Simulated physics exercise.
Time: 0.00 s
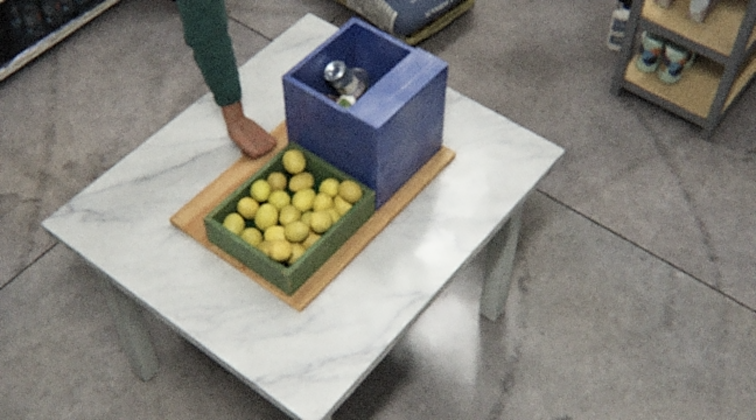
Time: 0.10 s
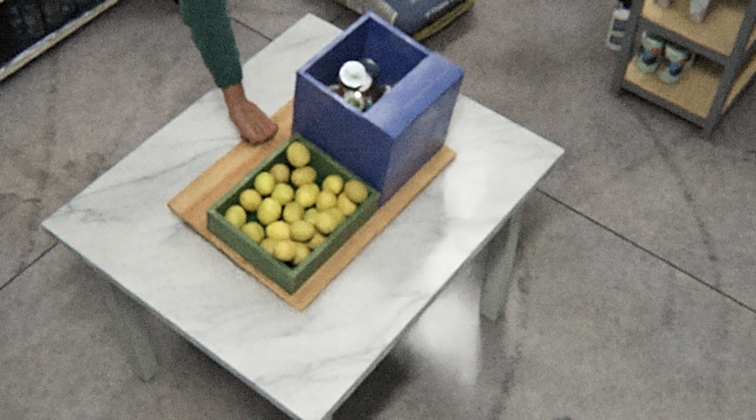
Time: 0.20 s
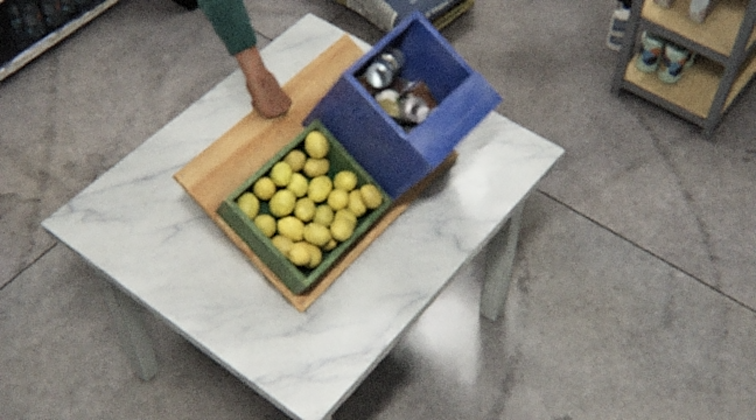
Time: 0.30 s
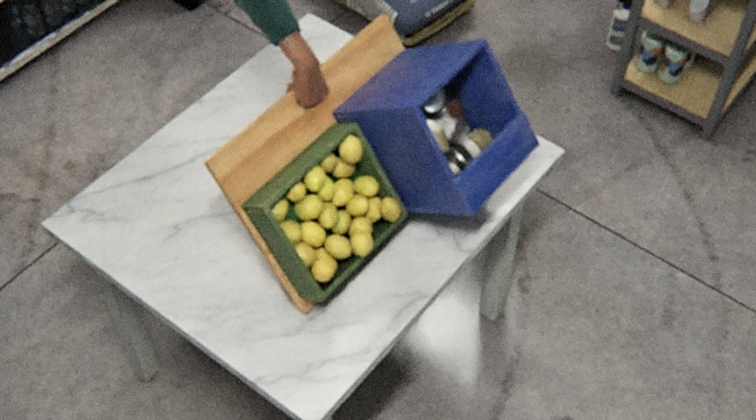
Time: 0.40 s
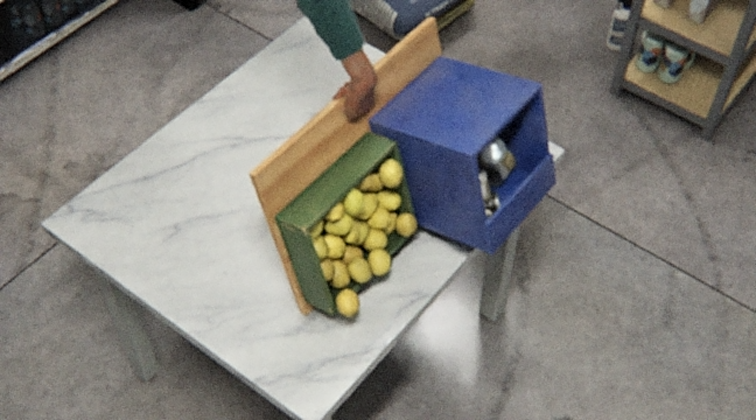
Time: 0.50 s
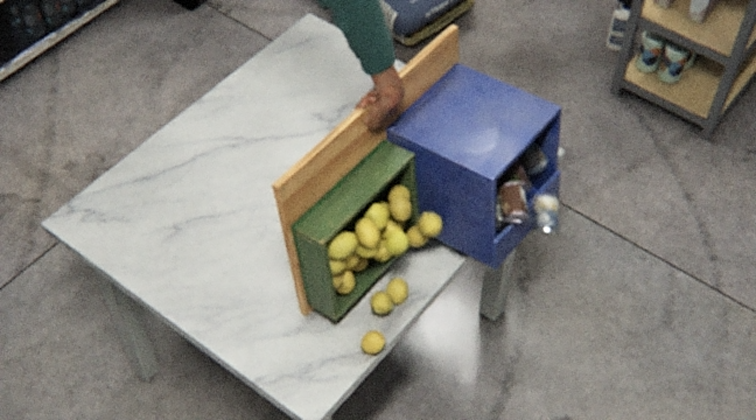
At first, a green tote of lemons and a taller blue tote holding small tins sit upright on a wooden board on a table. A worker's hand raises the board's left side, tilting both totes steeply to the right, and the tins shift while several lemons tumble out onto the tabletop.
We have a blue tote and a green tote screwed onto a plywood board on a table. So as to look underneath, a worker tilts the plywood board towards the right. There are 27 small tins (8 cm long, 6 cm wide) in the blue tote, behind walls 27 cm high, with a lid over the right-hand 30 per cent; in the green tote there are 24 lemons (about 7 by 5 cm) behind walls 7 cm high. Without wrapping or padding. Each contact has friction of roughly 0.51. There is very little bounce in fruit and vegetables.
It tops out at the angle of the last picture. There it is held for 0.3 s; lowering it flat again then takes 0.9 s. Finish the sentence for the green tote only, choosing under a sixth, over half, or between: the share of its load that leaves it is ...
It is over half.
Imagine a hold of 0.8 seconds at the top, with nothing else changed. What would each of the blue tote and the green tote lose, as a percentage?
Blue tote 10%, green tote 70%.
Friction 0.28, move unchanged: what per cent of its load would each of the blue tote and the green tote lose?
In that case the blue tote sheds 0 per cent, while the green tote sheds 80 per cent.
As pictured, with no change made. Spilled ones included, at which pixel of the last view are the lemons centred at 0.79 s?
Near (417, 294) in pixels.
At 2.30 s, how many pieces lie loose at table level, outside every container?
Piece count: Roughly 4.
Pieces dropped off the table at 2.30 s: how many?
That count sits near 20.
After 0.79 s, tilt 84°; the blue tote is down by 4 of 27 and the green tote is down by 15 of 24.
After 1.15 s, tilt 56°; the blue tote is down by 4 of 27 and the green tote is down by 18 of 24.
After 1.65 s, tilt 1°; the blue tote is down by 5 of 27 and the green tote is down by 18 of 24.
Final count (at 2.30 s), the blue tote is down by 5 of 27 and the green tote is down by 18 of 24. Asked share, 18 of 24, 75 per cent.
